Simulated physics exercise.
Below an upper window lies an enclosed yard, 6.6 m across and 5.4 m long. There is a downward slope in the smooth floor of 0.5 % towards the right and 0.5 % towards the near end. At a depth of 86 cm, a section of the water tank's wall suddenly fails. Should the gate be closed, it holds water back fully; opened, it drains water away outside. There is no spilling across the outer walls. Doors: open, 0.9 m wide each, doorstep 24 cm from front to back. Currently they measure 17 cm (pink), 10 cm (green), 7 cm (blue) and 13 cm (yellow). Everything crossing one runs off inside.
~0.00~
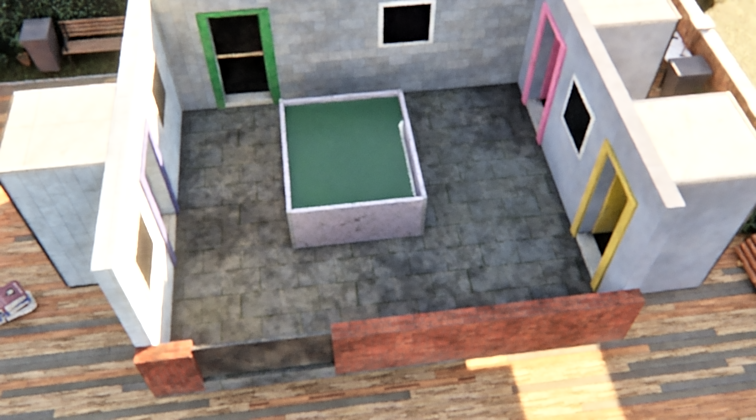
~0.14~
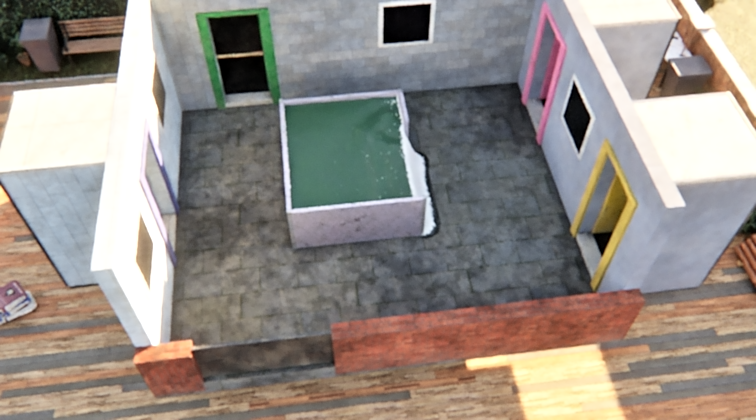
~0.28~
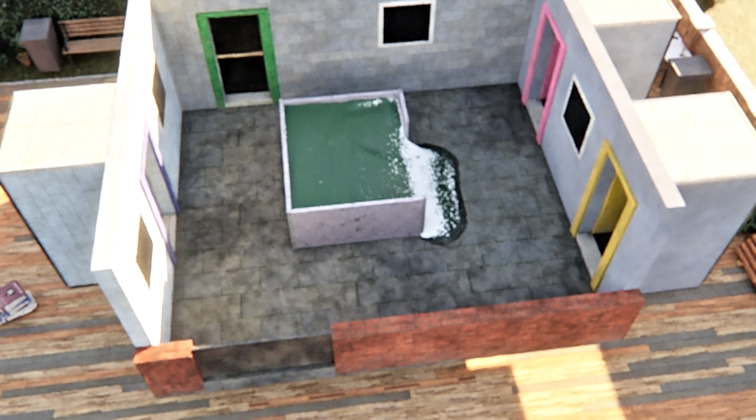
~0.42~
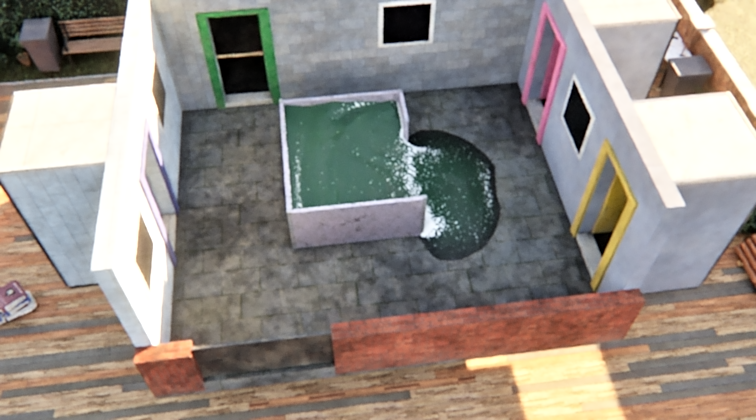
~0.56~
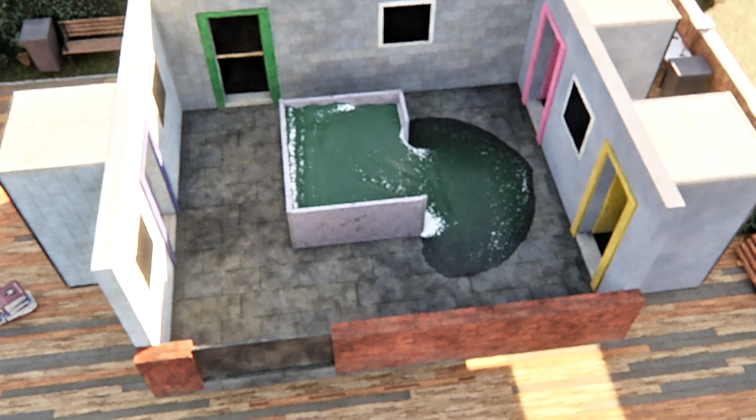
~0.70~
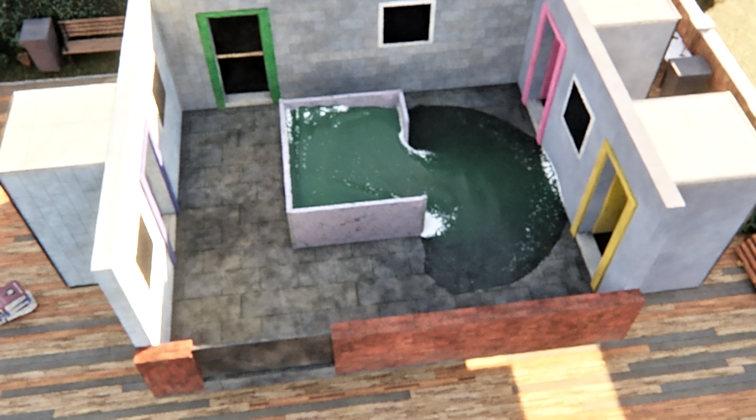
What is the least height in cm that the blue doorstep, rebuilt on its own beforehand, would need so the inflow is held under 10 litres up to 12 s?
Around 15 cm would be enough.
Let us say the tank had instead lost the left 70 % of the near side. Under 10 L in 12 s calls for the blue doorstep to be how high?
Then 10.5 cm.
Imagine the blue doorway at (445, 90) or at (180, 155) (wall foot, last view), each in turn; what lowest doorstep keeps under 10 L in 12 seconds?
Roughly 16 cm, then roughly 14.5 cm.
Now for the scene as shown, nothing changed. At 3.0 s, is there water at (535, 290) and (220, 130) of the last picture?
First soaked, then untouched.
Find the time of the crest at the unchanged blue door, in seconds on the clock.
Crest at t of about 8.0 s.
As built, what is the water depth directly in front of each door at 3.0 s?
Lab note, depth in cm: Pink 22; green 0; blue 0; yellow 31.
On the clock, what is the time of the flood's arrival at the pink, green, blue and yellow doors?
Pink: 0.8 s; green: 3.6 s; blue: 4.0 s; yellow: 0.9 s.
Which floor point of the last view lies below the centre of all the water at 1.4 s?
Around (410, 186).
After 1.4 s water covers 35 % of the floor, deepest (56 cm) near (543, 194); it has not reached the blue door.
After 3.0 s water covers 55 % of the floor, deepest (42 cm) near (600, 320); it has not reached the blue door.
After 12.0 s water covers 100 % of the floor, deepest (16 cm) near (286, 229); 15 cm at the blue door, 165 litres in over its 7 cm doorstep.
At the blue door as built, the water arrived by 4.2 s and peaked near 18 cm at 7.8 s.
With a doorstep of 13 cm, 29 litres would have come in within the 12 s; with 18 cm, 1 litre. So under 10 litres takes about 15 cm.
